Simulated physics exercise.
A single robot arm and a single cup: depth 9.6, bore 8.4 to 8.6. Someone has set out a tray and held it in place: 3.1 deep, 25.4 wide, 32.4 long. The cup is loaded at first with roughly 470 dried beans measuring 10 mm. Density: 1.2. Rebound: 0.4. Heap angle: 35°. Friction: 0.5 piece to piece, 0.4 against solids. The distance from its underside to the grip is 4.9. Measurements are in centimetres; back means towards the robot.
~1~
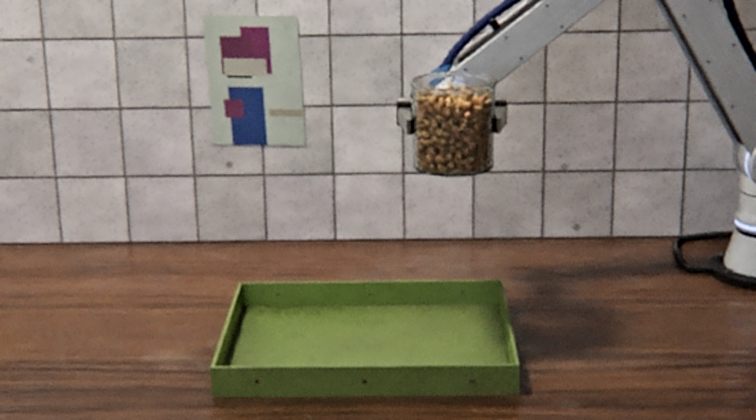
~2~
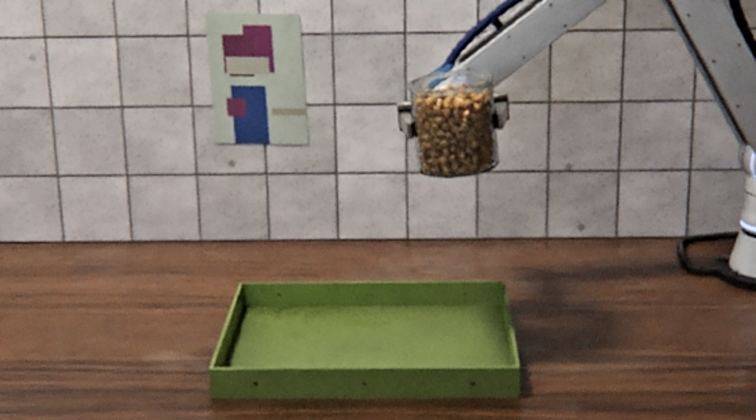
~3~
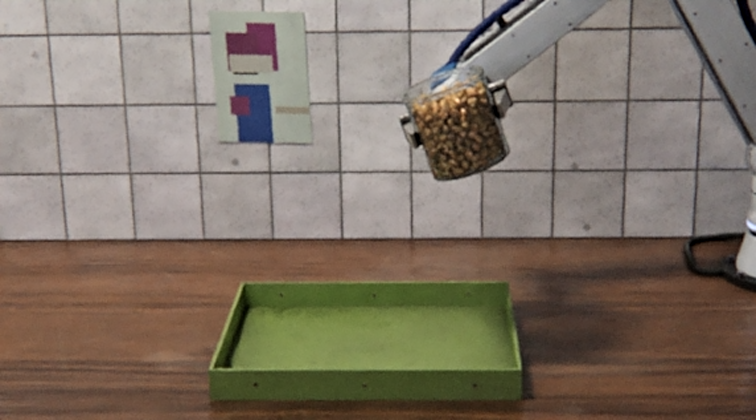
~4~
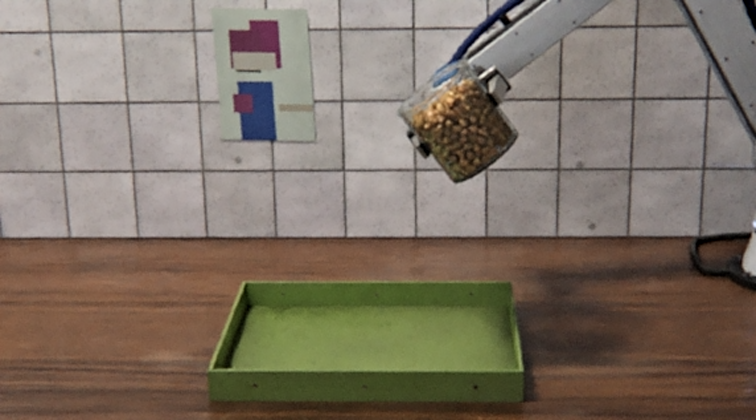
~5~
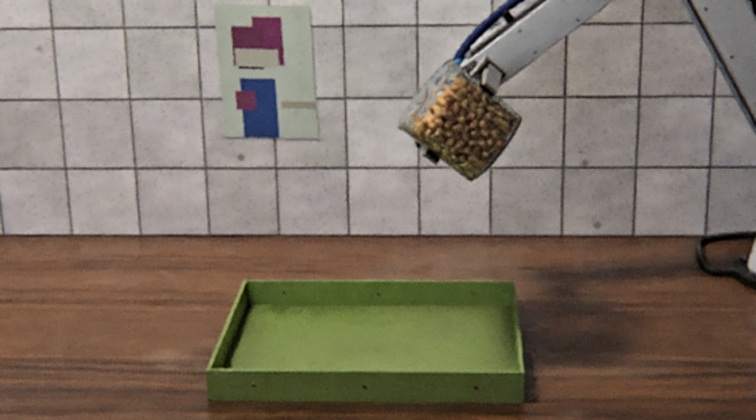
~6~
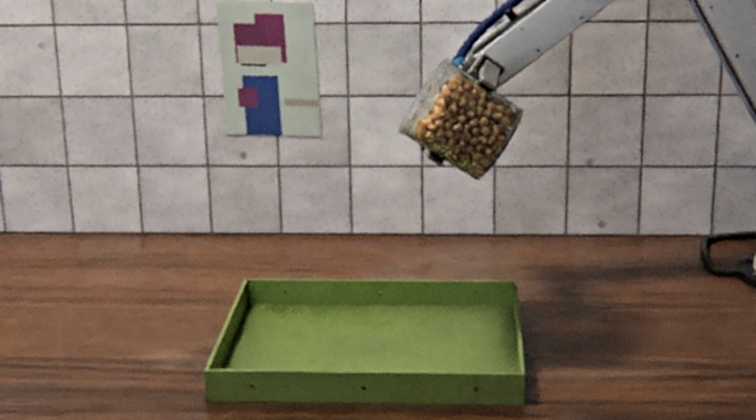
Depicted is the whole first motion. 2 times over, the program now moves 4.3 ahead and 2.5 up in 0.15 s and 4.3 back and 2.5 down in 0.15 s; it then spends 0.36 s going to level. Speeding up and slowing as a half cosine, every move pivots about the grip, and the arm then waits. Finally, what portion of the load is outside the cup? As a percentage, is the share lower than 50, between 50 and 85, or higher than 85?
The share is lower than 50 per cent.
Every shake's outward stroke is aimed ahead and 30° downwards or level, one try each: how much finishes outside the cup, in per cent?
Estimates, in order: 5 % then 15 %.
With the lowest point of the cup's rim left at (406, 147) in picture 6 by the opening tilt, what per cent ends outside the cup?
I'd say close to 60 per cent.
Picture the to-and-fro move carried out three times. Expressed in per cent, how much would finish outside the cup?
30 %.
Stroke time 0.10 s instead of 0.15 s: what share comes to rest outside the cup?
It would come to around 55 %.
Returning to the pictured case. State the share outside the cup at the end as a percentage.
Some 25 percent.
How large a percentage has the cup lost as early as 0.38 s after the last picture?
Roughly 15 percent is out.
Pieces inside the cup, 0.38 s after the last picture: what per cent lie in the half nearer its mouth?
I'd say close to 45 per cent.
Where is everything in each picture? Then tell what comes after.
In the first picture, the cup middle at (453, 125), level; upper third of the load around (452, 106), from x 420 to 490, top at y 90; 470 in the cup.
In the second picture, the cup middle at (455, 125), tilted 5° forward; upper third of the load around (454, 107), from x 420 to 490, top at y 90.
In the third picture, the cup middle at (457, 125), tilted 19° forward; upper third of the load around (458, 108), from x 415 to 500, top at y 85.
In the fourth picture, the cup middle at (459, 124), tilted 37° forward; upper third of the load around (461, 107), from x 415 to 510, top at y 85.
In the fifth picture, the cup middle at (461, 122), tilted 51° forward; upper third of the load around (462, 104), from x 415 to 510, top at y 80.
In the sixth picture, the cup middle at (462, 121), tilted 56° forward; upper third of the load around (463, 103), from x 415 to 515, top at y 80; 470 in the cup.
Then, 0.38 s on, tilted 56° forward, highest piece 31 above the table; 407 in the cup, 17 in the tray, 46 in flight or on a rim.
Then, 0.77 s on, tilted 31° forward, highest piece 30 above the table; 359 in the cup, 107 in the tray, 4 in flight or on a rim.
Then, 1.16 s on, level, highest piece 31 above the table; 358 in the cup, 112 in the tray.
Then, 2.21 s on, level, highest piece 31 above the table; 358 in the cup, 112 in the tray.
In the end, 358 in the cup, 112 in the tray. That is 24 % outside the cup.
